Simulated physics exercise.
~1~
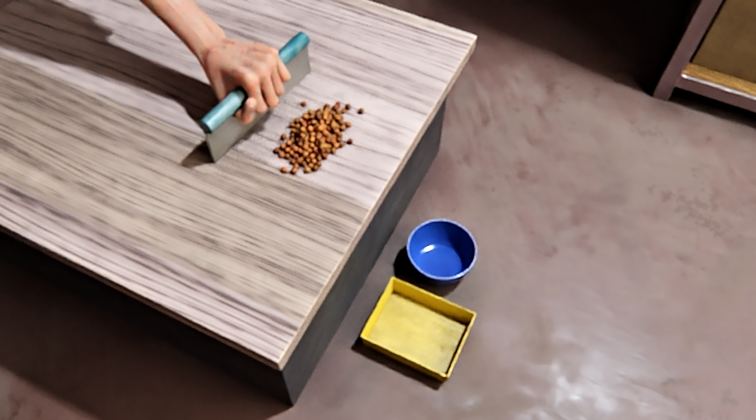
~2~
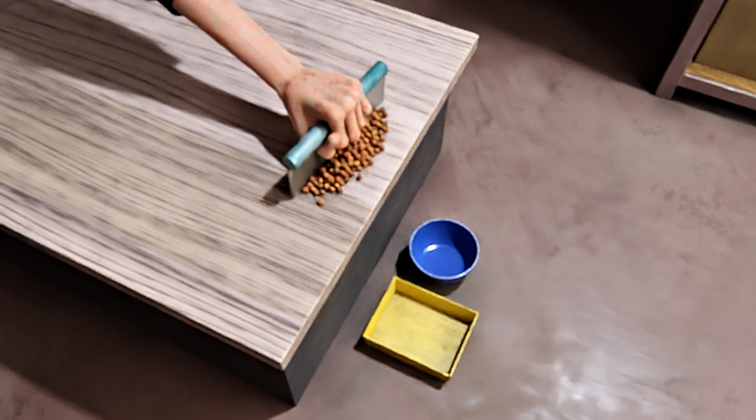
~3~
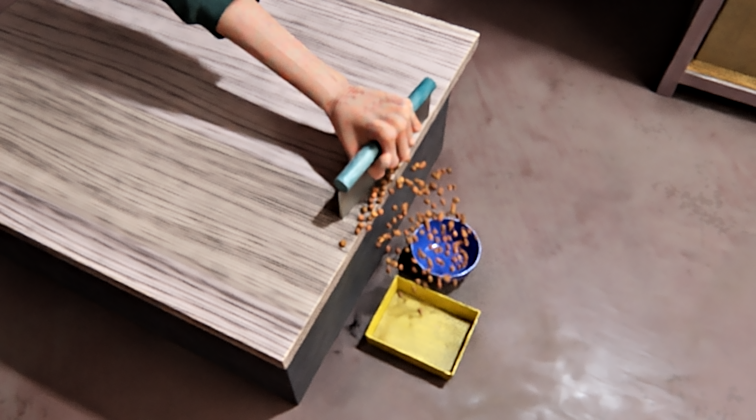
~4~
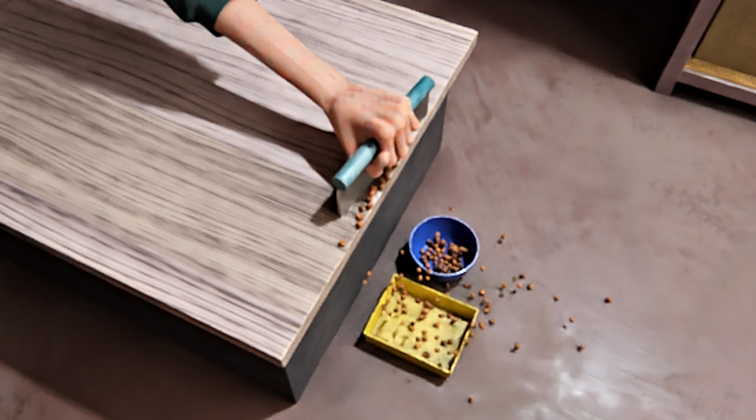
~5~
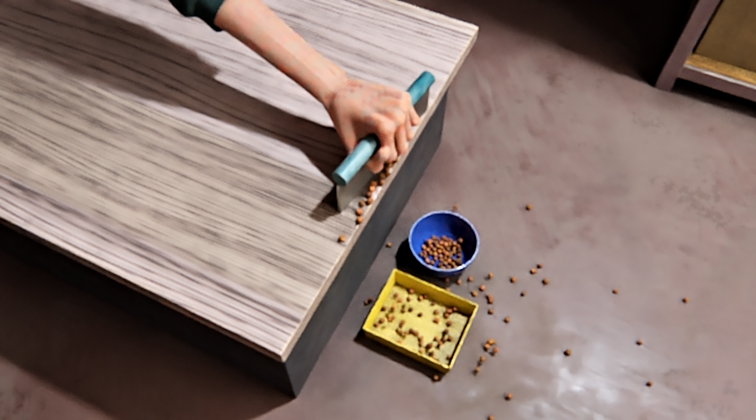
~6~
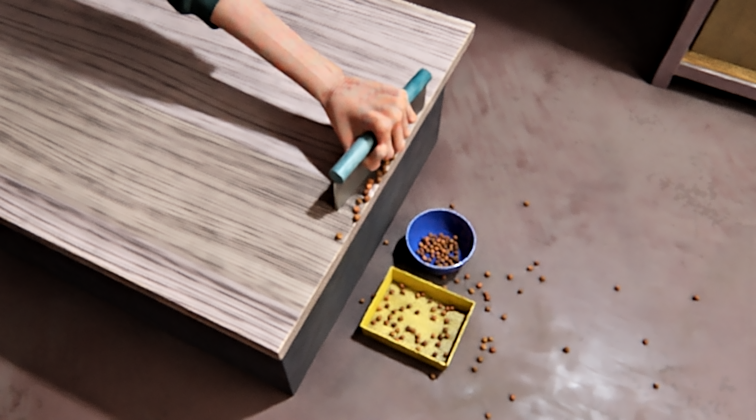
A hand scrapes brown balls off a table into a bowl, tin and onto the floor.
